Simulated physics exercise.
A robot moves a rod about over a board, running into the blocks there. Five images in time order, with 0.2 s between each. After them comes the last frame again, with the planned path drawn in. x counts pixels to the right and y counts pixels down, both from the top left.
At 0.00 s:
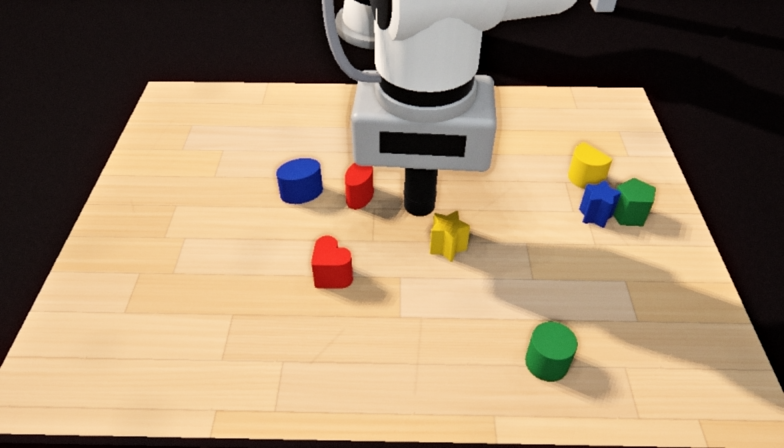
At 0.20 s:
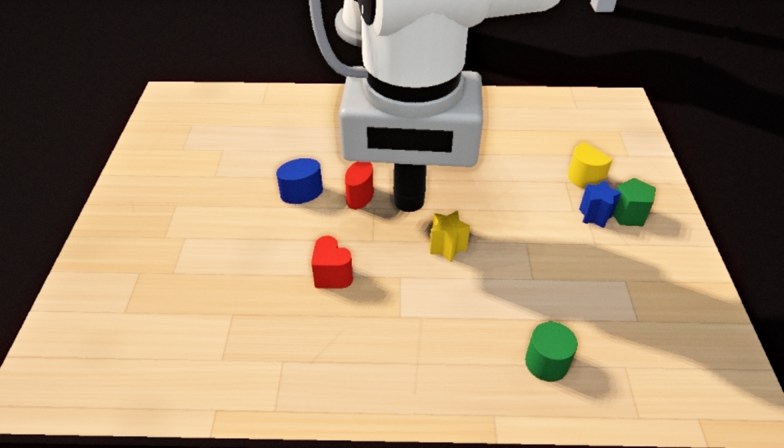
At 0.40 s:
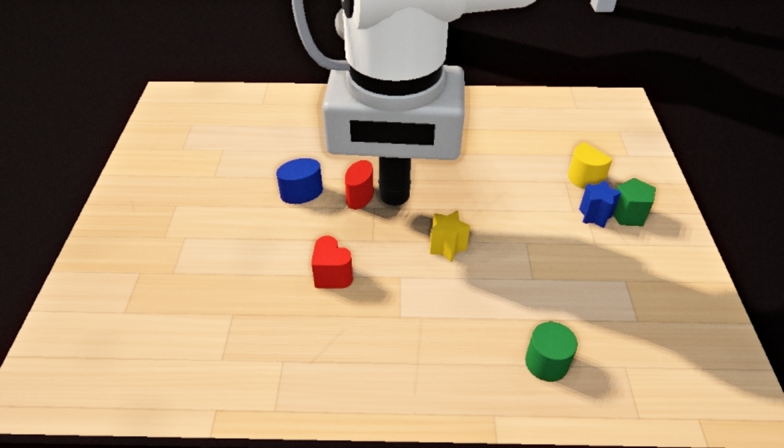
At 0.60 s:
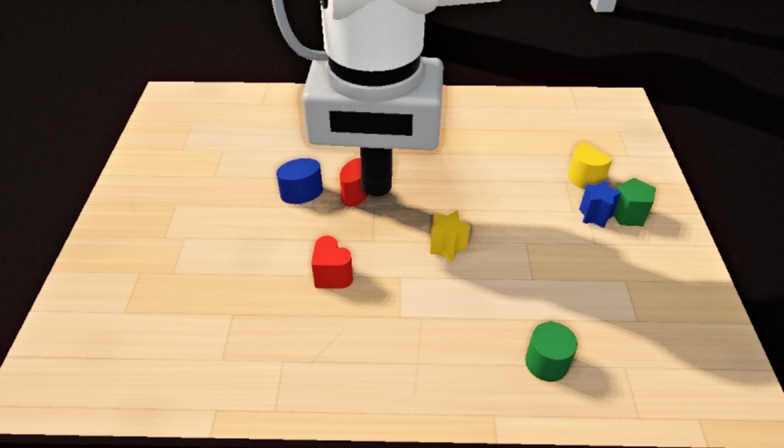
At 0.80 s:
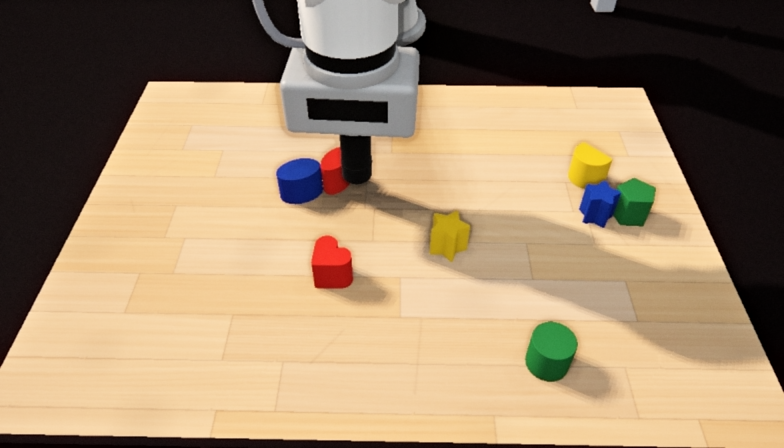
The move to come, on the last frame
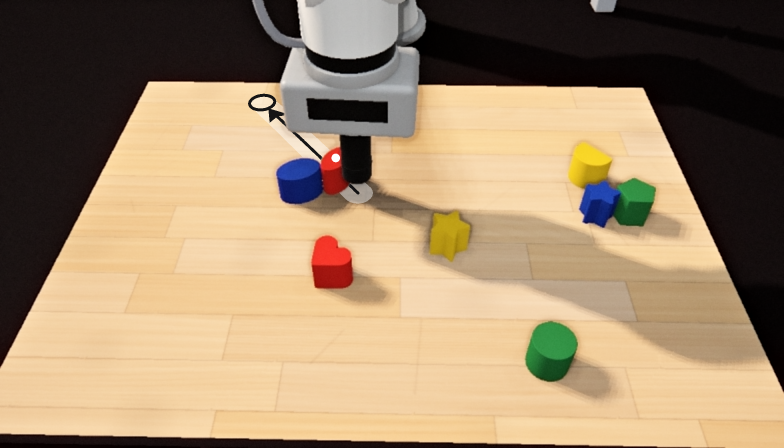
On a wooden board scattered with colourful blocks, a robot arm moved its black rod left and slightly back, then nudged the red rounded block left until it was right beside the blue one.
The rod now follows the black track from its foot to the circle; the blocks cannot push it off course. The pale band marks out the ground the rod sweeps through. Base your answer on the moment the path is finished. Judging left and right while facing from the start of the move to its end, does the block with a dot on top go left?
Short answer: Yes.
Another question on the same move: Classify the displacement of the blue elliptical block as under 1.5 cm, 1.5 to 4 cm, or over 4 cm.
The answer will be the short band, under 1.5 cm.
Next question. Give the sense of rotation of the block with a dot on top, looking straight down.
It rotates counterclockwise.
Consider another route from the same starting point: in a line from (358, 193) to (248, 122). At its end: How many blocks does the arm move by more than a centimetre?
The number of blocks that move over 1 cm is two.
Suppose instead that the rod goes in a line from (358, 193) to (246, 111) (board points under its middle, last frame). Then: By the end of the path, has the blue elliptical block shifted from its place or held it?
It ends up somewhere else.
The line goes straight from (358, 193) to (262, 102); the dot is on the red elliptical block.
The first path, step by step. One third of the way, rod at (320, 142); blue elliptical block at (288, 166), turned 30° anticlockwise; red elliptical block at (292, 135), turned 50° anticlockwise.
Two thirds of the way, rod at (288, 112); blue elliptical block at (288, 166), turned 30° anticlockwise; red elliptical block at (284, 132), turned 75° anticlockwise.
At the end, rod at (259, 85); blue elliptical block at (288, 166), turned 30° anticlockwise; red elliptical block at (284, 132), turned 75° anticlockwise.
